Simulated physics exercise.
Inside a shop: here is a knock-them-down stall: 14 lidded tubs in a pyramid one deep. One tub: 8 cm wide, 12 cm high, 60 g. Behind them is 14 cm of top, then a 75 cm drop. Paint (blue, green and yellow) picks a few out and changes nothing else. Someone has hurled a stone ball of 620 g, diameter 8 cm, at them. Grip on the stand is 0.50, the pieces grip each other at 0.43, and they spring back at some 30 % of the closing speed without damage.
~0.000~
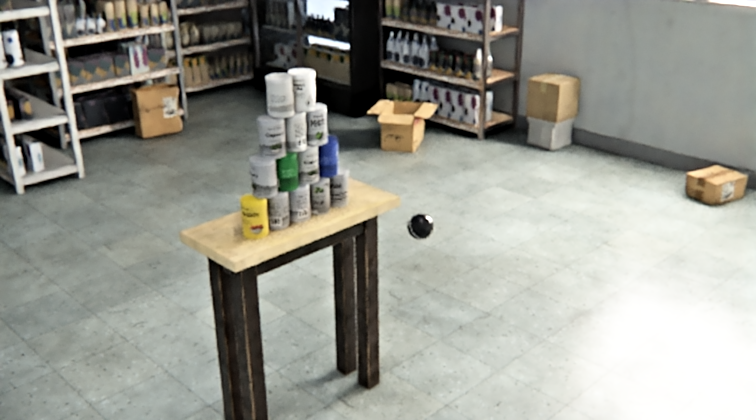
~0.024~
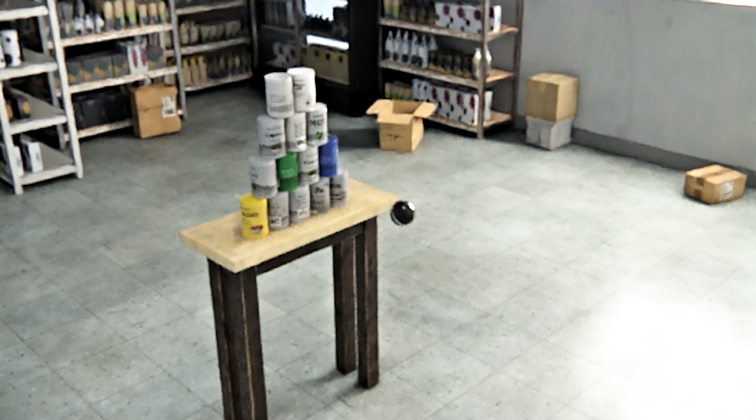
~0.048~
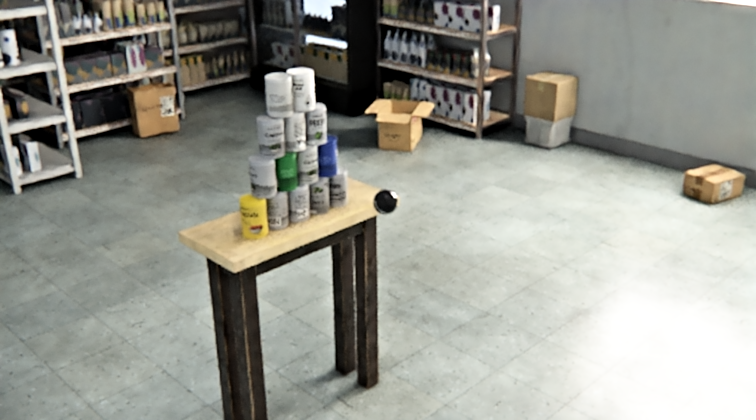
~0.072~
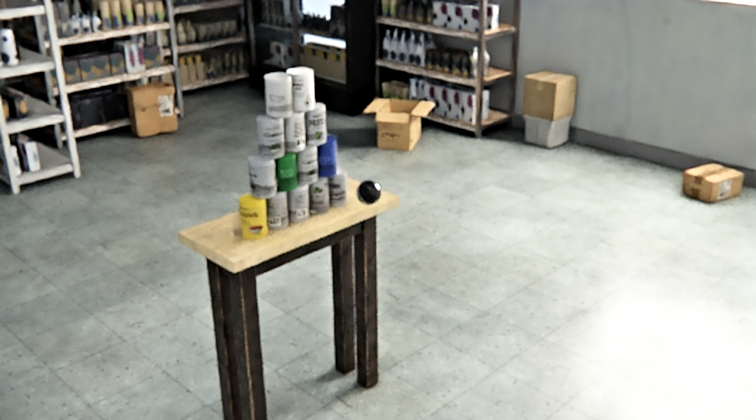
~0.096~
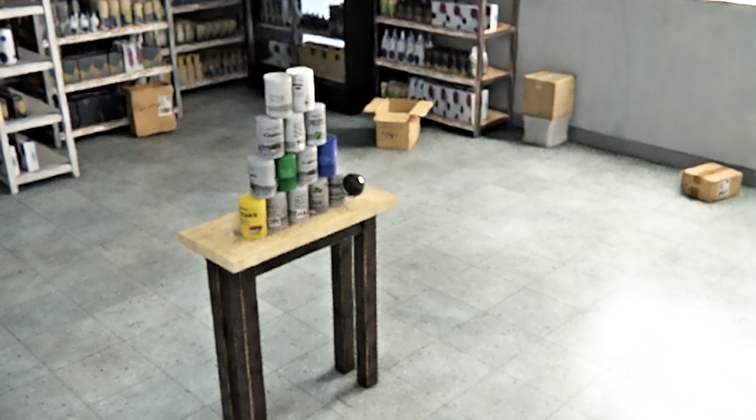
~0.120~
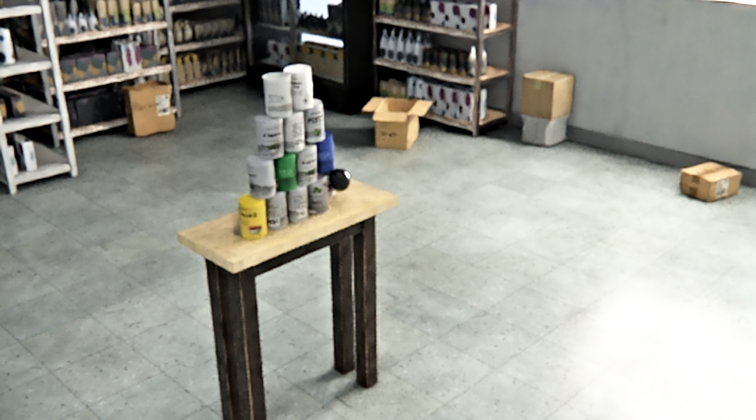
A dark ball flew in from the right across a wooden stand in a shop and struck the right side of a pyramid of mostly white tubs, nudging several and tilting the blue one slightly.
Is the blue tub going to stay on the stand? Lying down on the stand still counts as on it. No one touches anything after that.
That tub drops off.
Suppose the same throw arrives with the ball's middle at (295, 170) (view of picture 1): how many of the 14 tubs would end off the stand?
In that case 6.
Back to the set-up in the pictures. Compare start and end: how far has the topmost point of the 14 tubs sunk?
Some 0 cm lower.
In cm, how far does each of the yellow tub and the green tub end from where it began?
Moved: Yellow 0, green 0.
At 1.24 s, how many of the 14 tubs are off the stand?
3 by then.
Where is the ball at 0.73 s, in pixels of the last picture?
At about (158, 245).
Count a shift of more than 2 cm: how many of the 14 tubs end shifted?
It is 5.
After 0.35 s, ball still moving; 1 of the 14 tubs off the stand; blue tub leaning 73°, 11 cm lower.
After 0.73 s, ball still moving; 2 of the 14 tubs off the stand; blue tub upside down.
After 1.24 s, ball still moving; 3 of the 14 tubs off the stand; blue tub leaning 45°, 85 cm lower.
By the end (1.6 s), ball rolling away; 3 of the 14 tubs off the stand; blue tub on its side; green tub unmoved; yellow tub unmoved. As the last picture would show them, middles, blue tub near (201, 290), green tub near (283, 170).
